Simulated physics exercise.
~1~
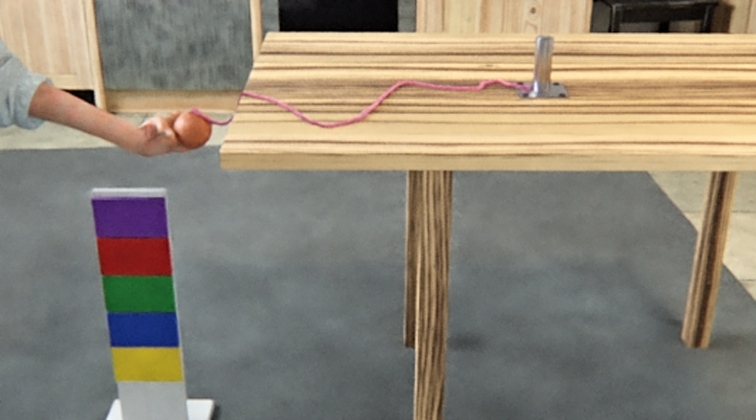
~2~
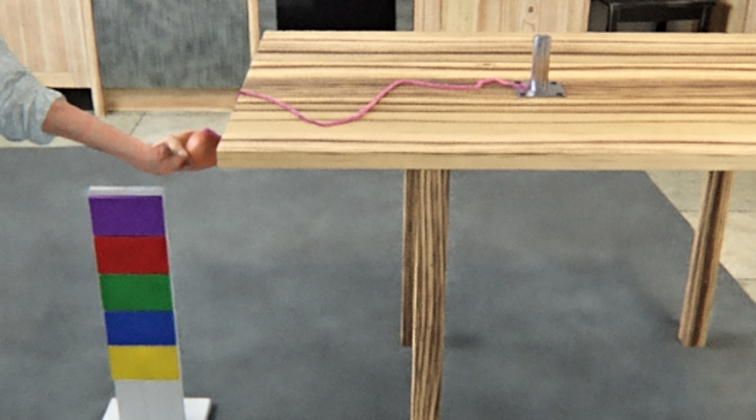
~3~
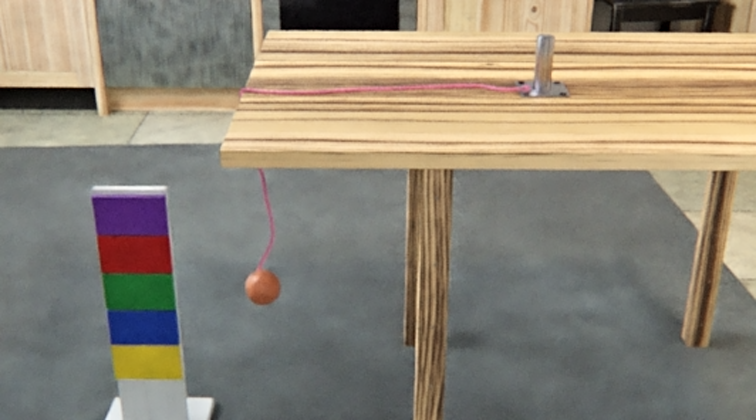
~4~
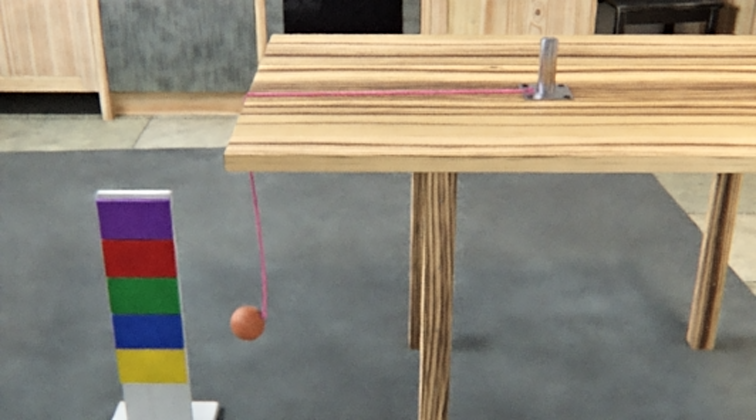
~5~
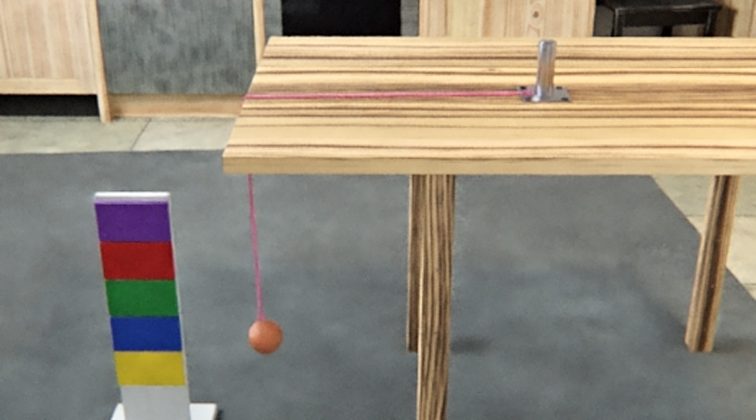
The footage shows a hand holding an orange ball on a slack pink cord at a wooden table's edge, beside a striped board. The hand lets go, the ball drops as the cord tightens, swings slightly, and ends hanging level with the blue band.
